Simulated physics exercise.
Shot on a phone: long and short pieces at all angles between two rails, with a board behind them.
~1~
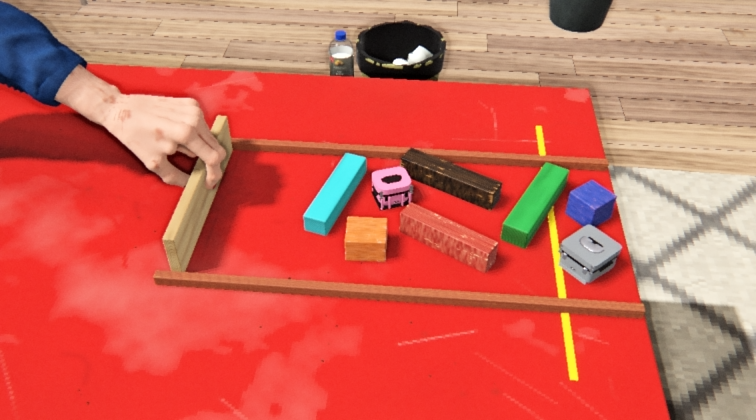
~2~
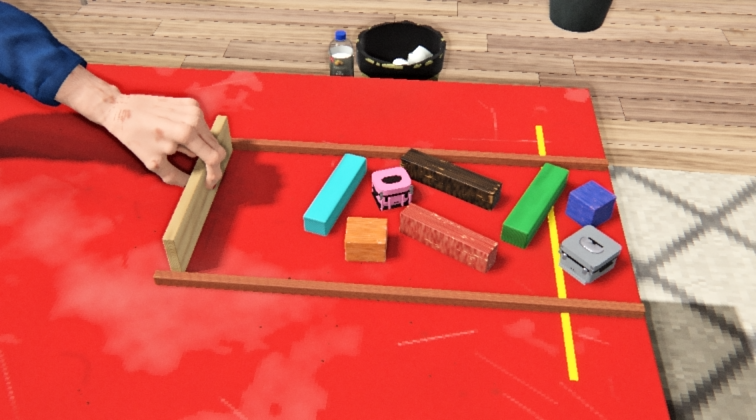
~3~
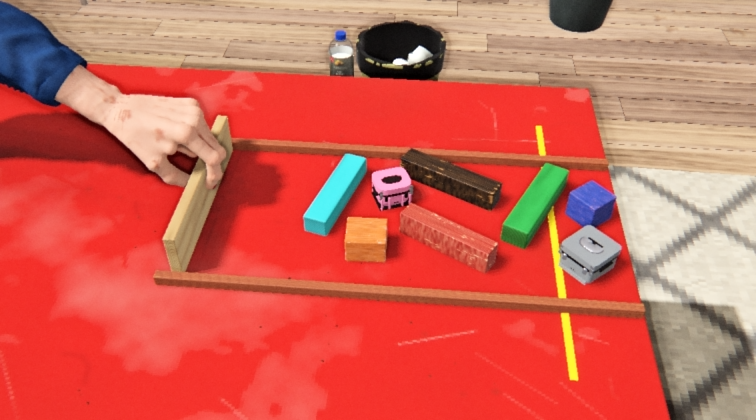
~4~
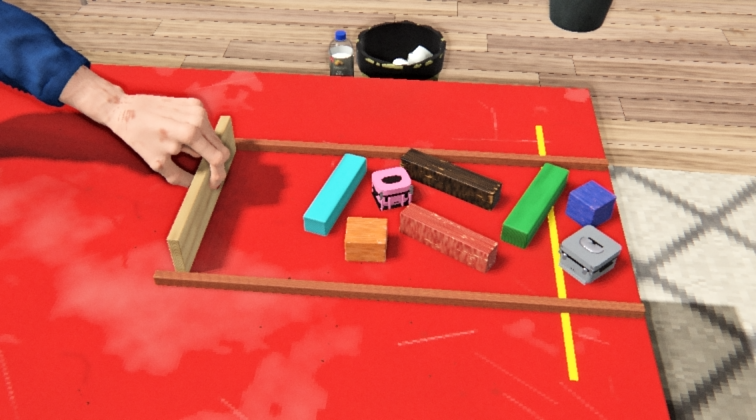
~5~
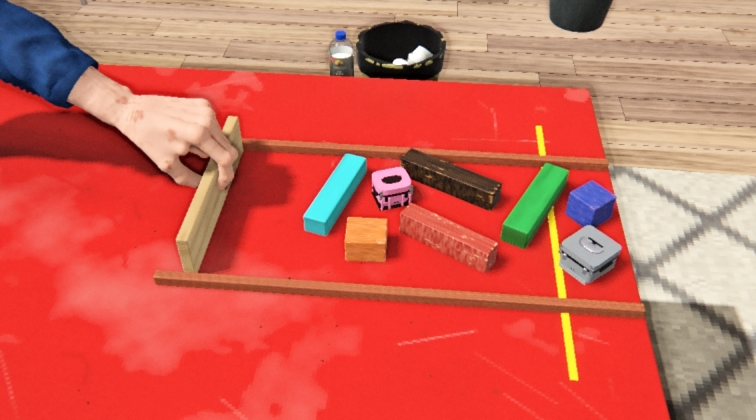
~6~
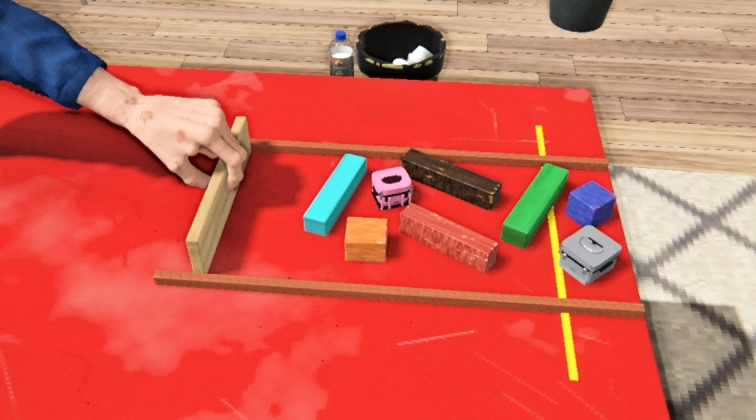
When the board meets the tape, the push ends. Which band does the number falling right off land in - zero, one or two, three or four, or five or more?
Three or four drop.
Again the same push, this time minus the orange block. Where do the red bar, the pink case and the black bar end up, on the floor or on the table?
The red bar: Remains. The pink case: Remains. The black bar: Remains.
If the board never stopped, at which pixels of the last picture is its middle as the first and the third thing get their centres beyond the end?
Pixels, in order: Around (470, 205), around (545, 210).
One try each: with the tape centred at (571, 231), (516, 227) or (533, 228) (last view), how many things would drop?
Tallies in the order given: 4, 1, 2.
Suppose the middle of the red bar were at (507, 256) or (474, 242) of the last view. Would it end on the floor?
Result per start: Still up; still up.
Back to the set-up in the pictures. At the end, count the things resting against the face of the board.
At rest, 2 are in contact.
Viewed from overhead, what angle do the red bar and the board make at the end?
Misalignment: Close to 5°.
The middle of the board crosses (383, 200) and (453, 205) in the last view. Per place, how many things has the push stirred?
At that stage 5; at the next, 7.
Soon after, none off yet; blue block at rest near (591, 205); grey case at rest near (589, 256); green stick at rest near (536, 204).
At rest, the number that fall off is three or four; fallen, green stick, grey case and blue block.
